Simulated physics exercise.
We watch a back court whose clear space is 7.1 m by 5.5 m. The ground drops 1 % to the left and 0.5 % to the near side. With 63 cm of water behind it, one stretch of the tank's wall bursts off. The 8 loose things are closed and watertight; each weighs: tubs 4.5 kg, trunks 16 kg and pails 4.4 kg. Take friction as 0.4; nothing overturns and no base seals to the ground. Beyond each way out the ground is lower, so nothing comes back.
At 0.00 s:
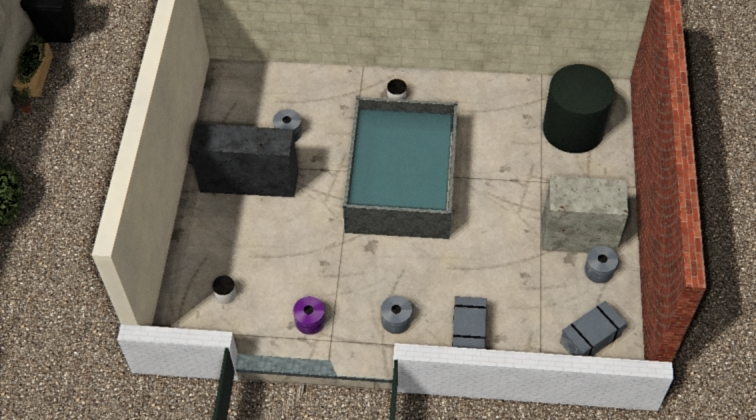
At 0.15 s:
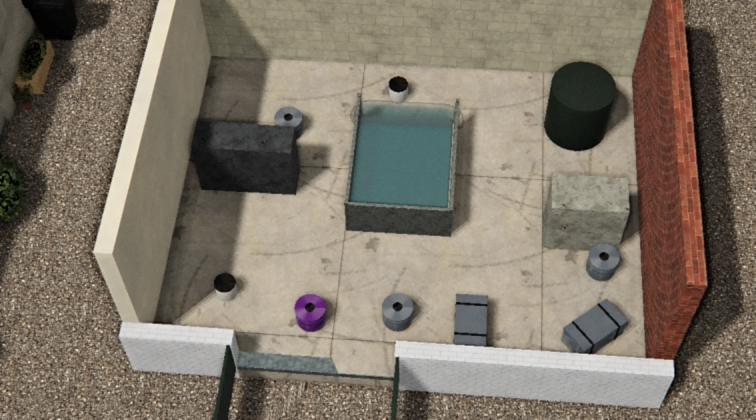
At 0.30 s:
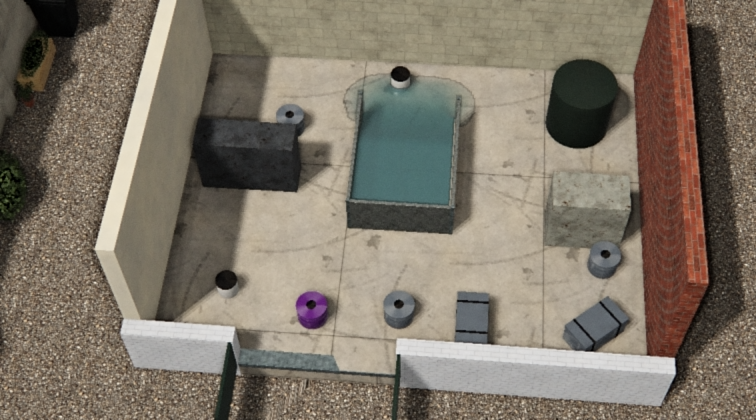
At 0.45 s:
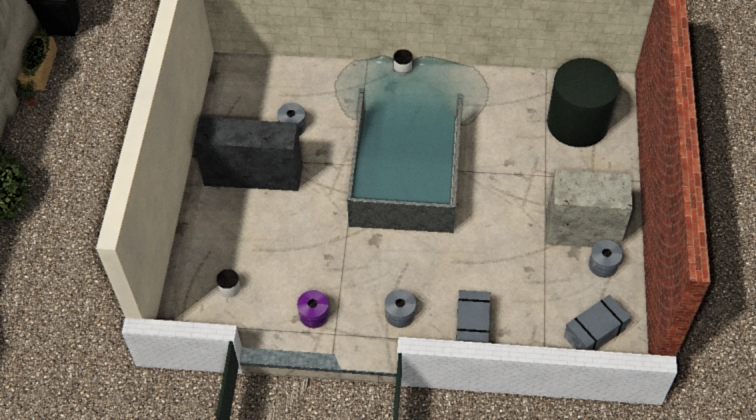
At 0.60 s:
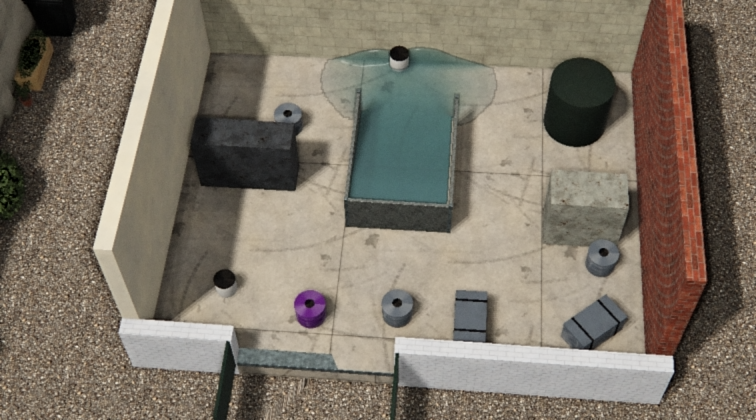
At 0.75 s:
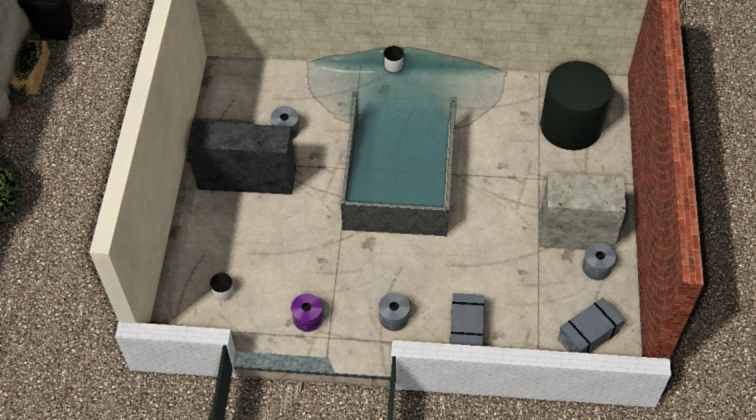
A walled back court with a pale, stained floor is seen from high above, the view shifting very slightly. A tank of teal water stands in the middle, with dark and pale blocks either side, a dark green drum at right, and a purple tub among grey objects nearer. The tank's far wall gives way, and water spreads in a widening fan toward the back wall, pushing a small white pail backward.
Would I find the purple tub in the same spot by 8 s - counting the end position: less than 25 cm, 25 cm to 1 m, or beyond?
The purple tub moves a short way.
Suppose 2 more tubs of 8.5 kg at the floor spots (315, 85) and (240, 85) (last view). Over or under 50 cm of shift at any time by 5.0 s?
In turn: More, more.
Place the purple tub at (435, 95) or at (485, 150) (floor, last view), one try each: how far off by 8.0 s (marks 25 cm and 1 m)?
In turn: It gets carried off; it slides a little.
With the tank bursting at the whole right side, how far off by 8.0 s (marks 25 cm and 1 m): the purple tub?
In that case the purple tub ends far away.
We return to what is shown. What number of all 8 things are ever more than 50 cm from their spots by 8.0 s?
I count 7.
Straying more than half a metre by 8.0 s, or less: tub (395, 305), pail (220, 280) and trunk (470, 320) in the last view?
In turn: Over, over, over.
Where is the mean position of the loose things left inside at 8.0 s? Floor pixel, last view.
Near (376, 265).
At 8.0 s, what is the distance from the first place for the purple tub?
Roughly 60 cm.
After 1.6 s the purple tub is near (307, 307), 0.0 m from its start, aground; 0 of 8 are out; 1 afloat.
After 3.6 s the purple tub is near (307, 307), 0.0 m from its start, aground; 0 of 8 are out; 2 afloat.
After 5.6 s the purple tub is near (316, 307), 0.1 m from its start, aground; 0 of 8 are out; 2 afloat.
After 8.0 s the purple tub is near (308, 347), 0.6 m from its start, afloat; 0 of 8 are out; 5 afloat.
